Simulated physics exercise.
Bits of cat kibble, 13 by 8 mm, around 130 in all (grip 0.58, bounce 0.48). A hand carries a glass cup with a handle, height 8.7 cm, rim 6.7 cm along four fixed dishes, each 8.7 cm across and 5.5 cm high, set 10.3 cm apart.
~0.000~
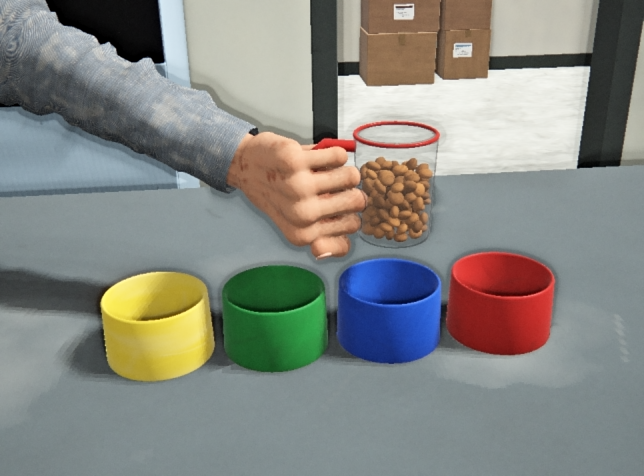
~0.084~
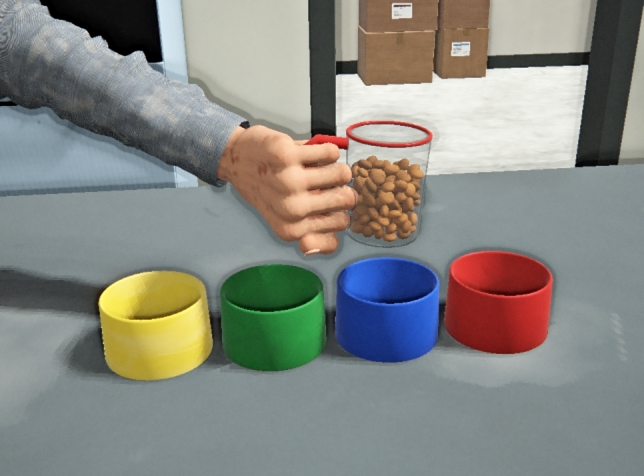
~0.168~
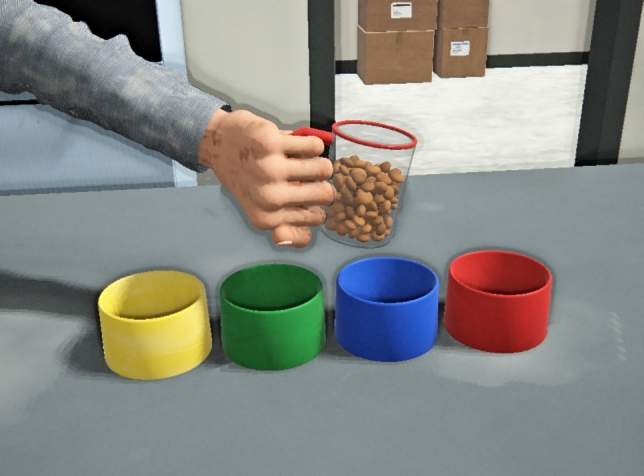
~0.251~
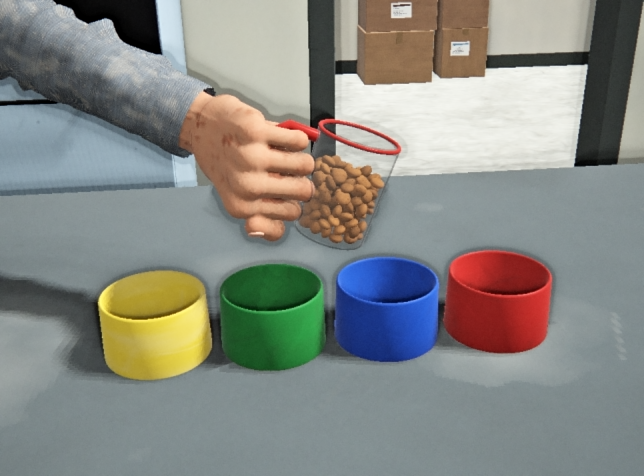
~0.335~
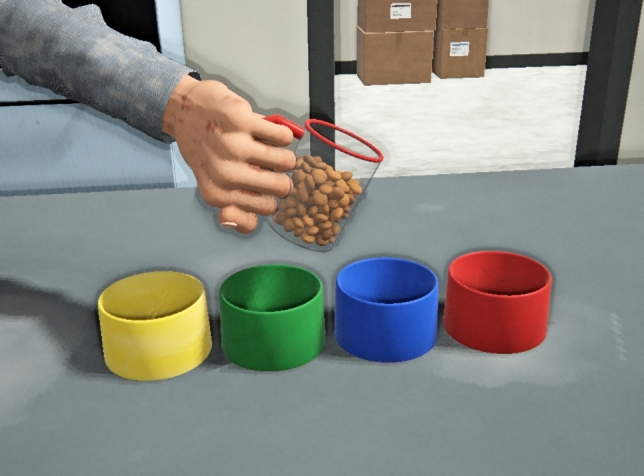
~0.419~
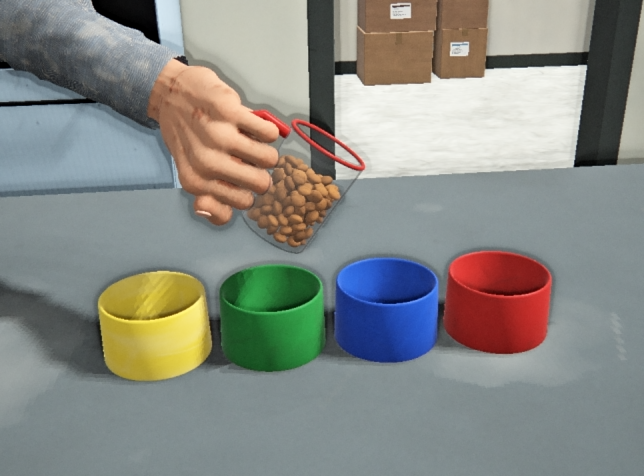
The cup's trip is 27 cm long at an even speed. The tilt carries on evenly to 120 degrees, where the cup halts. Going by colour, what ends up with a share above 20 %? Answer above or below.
Red dish: Below; blue dish: Below; green dish: Below; yellow dish: Above; on the counter: Below.
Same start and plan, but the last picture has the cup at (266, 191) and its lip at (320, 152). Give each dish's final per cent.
Red 0, blue 0, green 0, yellow 100.
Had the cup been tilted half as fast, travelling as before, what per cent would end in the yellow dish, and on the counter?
In that case yellow 100; counter 0.
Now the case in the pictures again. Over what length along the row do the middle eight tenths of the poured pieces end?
Some 5 cm.
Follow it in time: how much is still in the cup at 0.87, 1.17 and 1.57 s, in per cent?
In turn: 100, 95, 45.
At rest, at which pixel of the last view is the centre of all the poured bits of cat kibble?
At about (158, 330).
After 0.87 s, tilt 75 degrees; cup holds 100 %.
After 1.17 s, tilt 103 degrees; cup holds 95 %.
After 1.57 s, tilt 120 degrees; cup holds 45 %, yellow 55 %.
In the end, at 2.3 s, red 0 %, blue 0 %, green 0 %, yellow 100 %, counter 0 %.
